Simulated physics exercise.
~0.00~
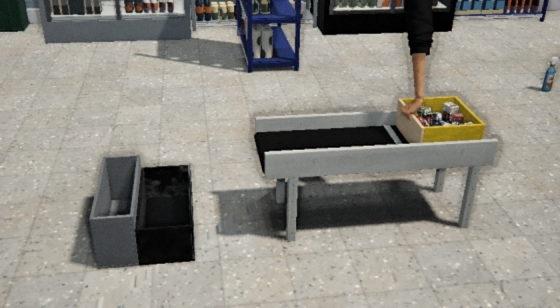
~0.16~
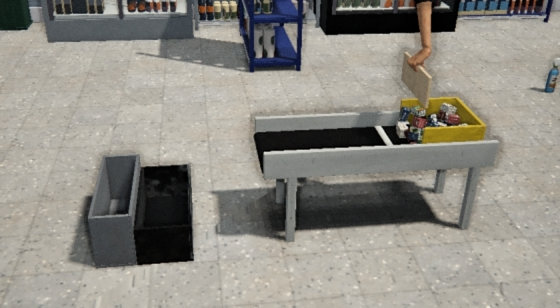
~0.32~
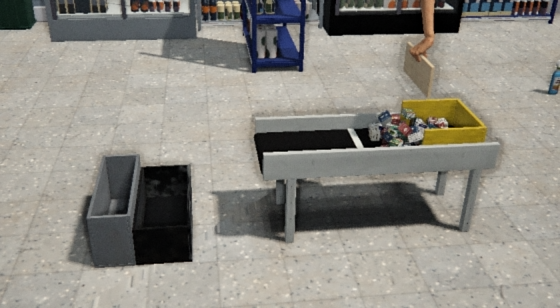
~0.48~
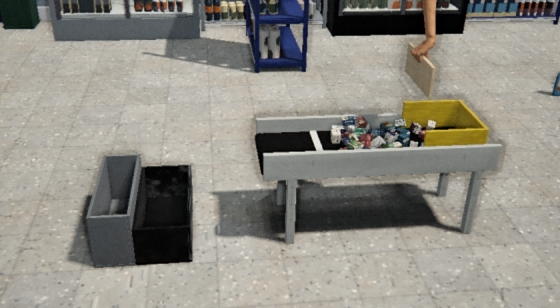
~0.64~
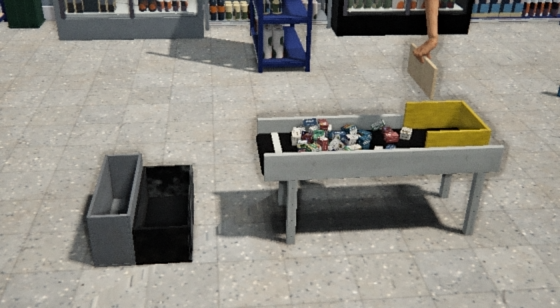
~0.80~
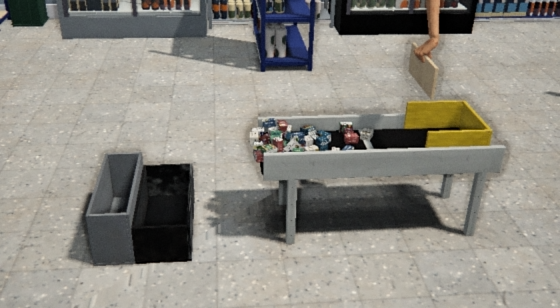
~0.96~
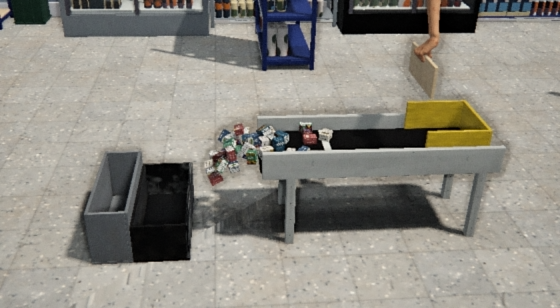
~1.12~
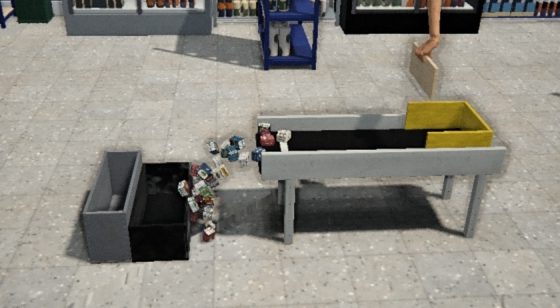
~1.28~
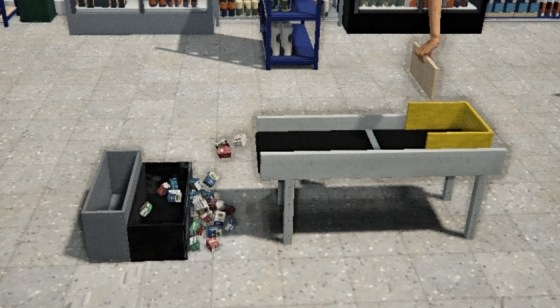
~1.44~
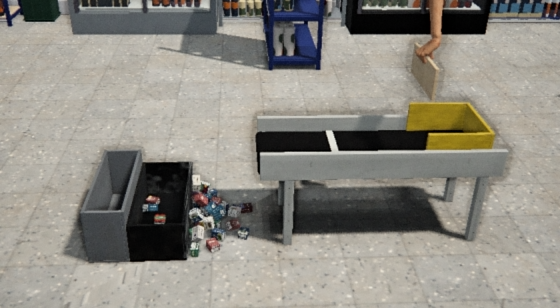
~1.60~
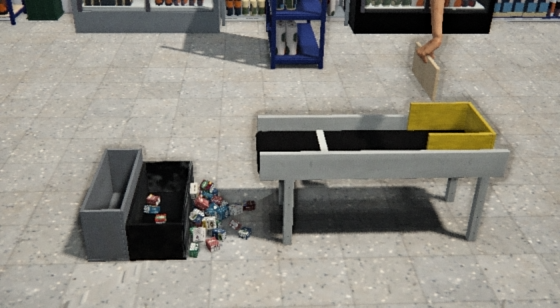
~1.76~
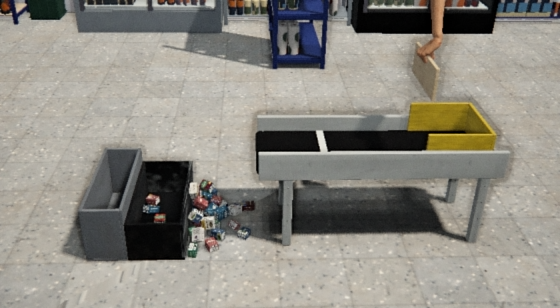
A gate at the side of a yellow pen rises in the grip of a hand, and the belt beneath begins carrying a heap of small cartons to the left. A white stripe travels ahead of them as they spread into a loose line and leave the pen empty. Reaching the end of the table, the cartons spill off and tumble towards a black bin with a grey box behind it. A few land inside the bin, but most drop onto the tiled floor just short of it. They settle in a scattered pile against its near side, while the grey box stays empty.
